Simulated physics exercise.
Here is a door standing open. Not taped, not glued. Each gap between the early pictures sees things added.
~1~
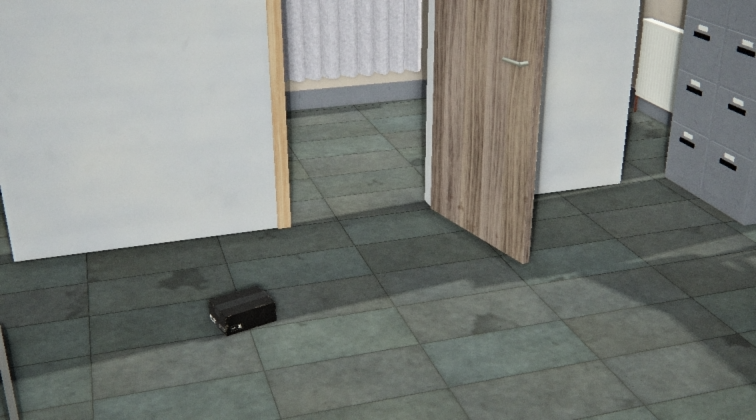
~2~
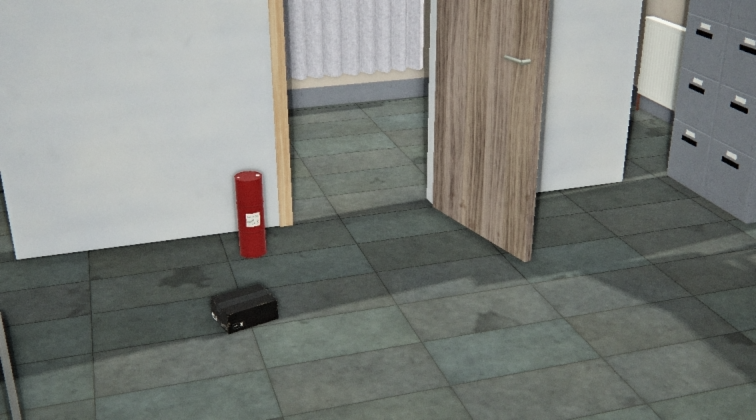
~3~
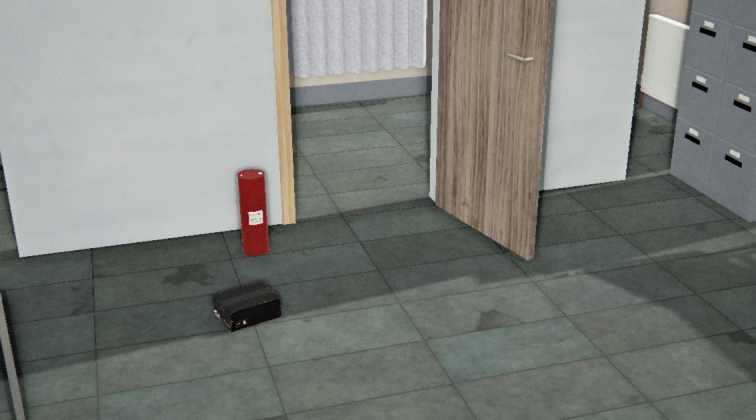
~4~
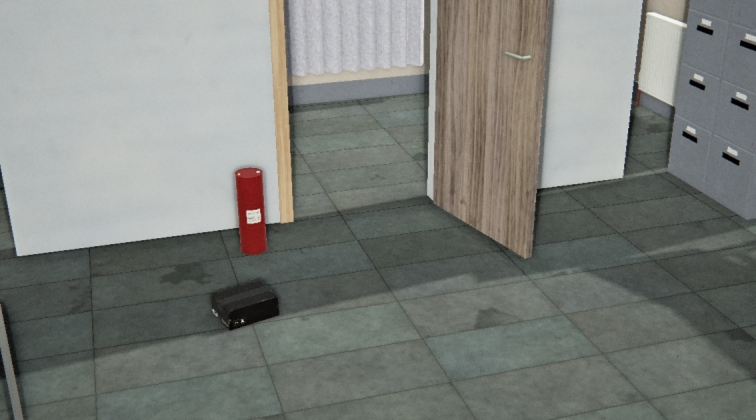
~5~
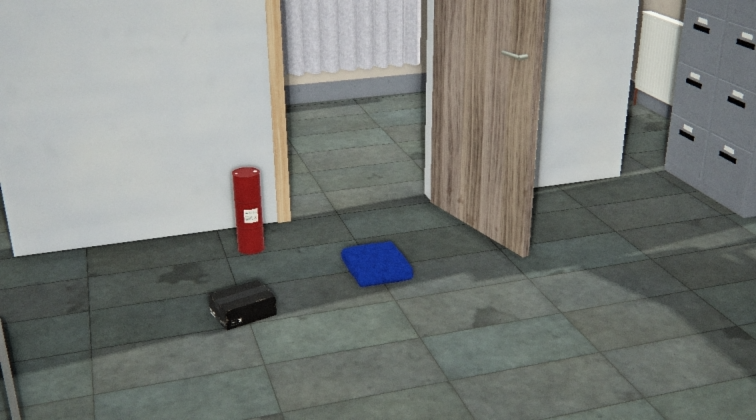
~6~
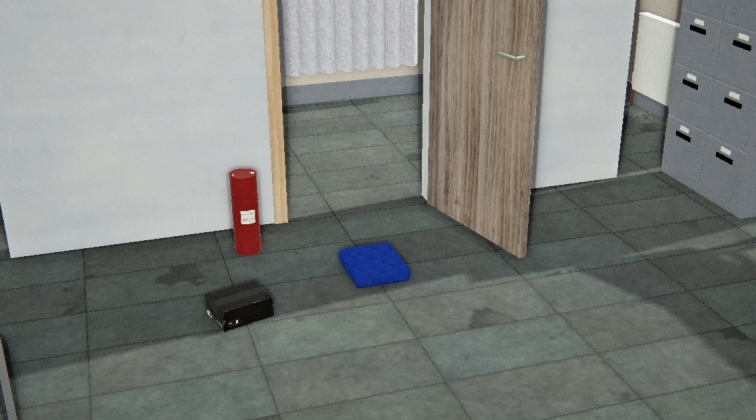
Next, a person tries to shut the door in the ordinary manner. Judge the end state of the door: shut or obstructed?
Chances are the door will go the distance.
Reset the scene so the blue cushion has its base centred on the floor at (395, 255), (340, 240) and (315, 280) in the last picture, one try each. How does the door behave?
On the first go it doesn't make it all the way, then it doesn't make it all the way, and last it makes it all the way.
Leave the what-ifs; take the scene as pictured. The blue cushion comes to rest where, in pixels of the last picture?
It ends up near (330, 268).
Then, 1.10 s later than the last frame, door at 74°.
Then, 1.60 s later than the last frame, door at 51°; blue cushion moved a little near (349, 266).
Then, 2.20 s later than the last frame, door at 23°; blue cushion moved about its own width near (330, 268).
When it is over, door at 0°; moved from the start, blue cushion; the other 2 as before. End places, in pixels of the last picture, blue cushion near (330, 268).
